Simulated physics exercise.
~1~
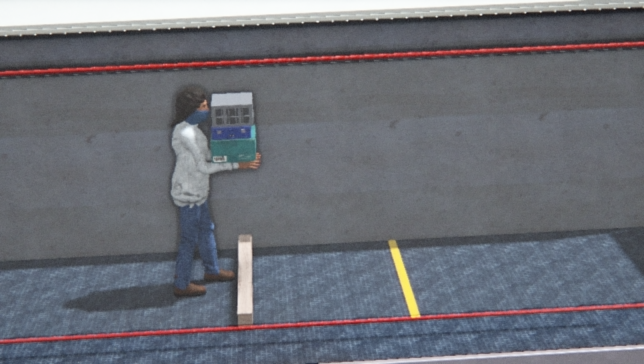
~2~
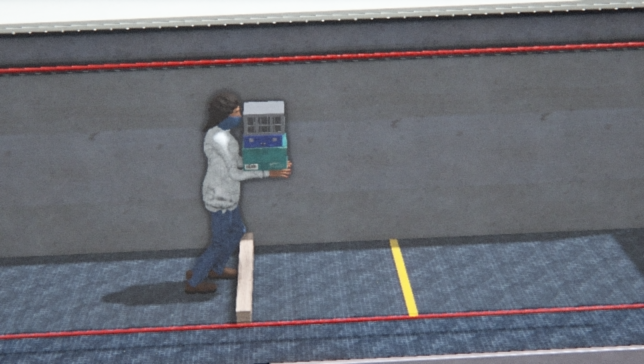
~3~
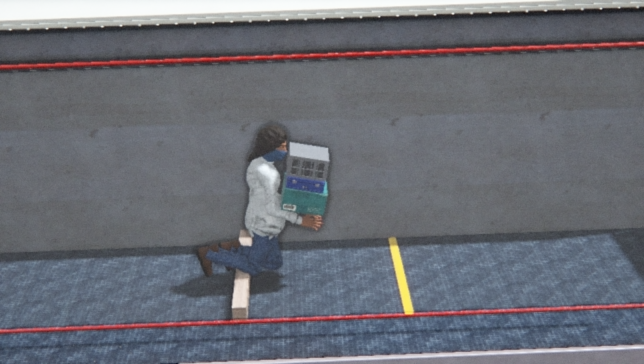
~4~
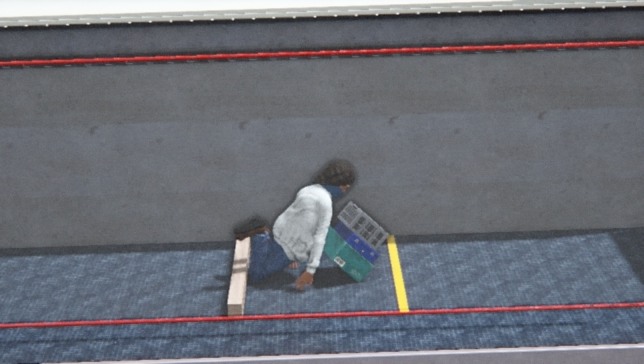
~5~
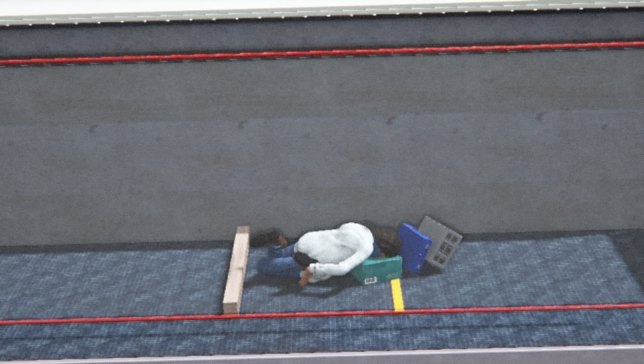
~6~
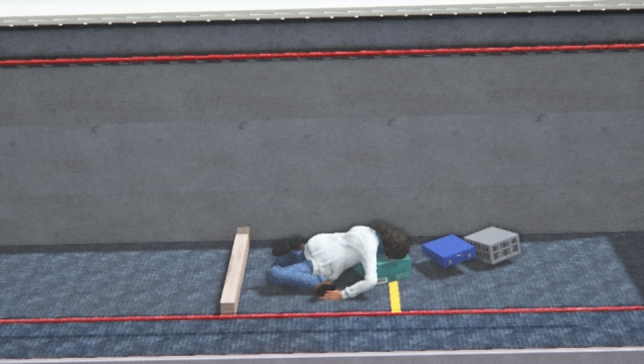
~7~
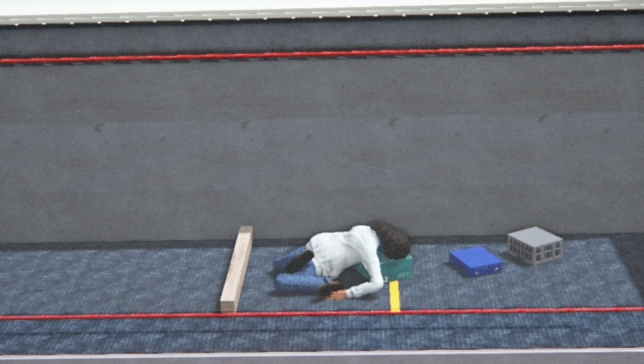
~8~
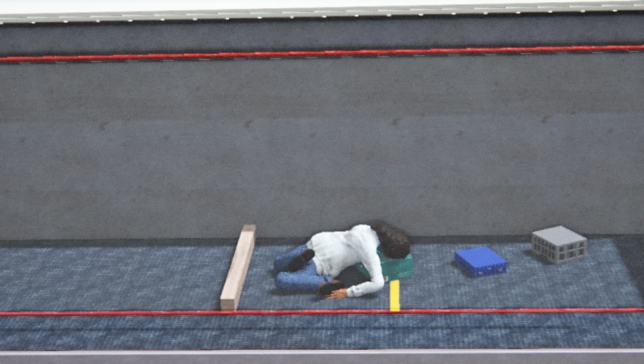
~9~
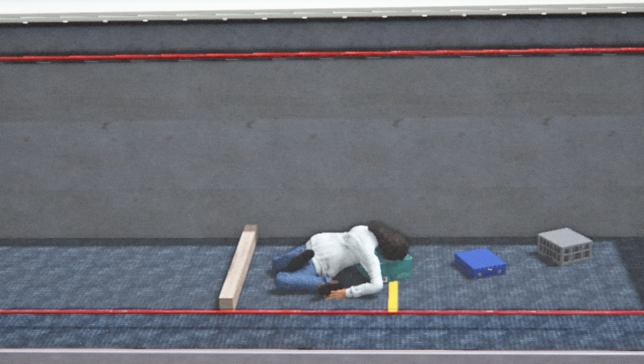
At first, a person in a light hoodie and jeans stands at the left behind a low wooden rail, holding a stack of grey, blue and teal boxes. The figure moves right into the rail, and the legs fold and swing up behind as the body tips over it. Still against the chest, the boxes tilt forward and drop with the falling person. The stack breaks apart at the floor, and the blue and grey boxes tumble over and slide right, past the yellow line. Finally, the person lies crumpled and still over the teal box, just short of the line, with the grey box farthest right.
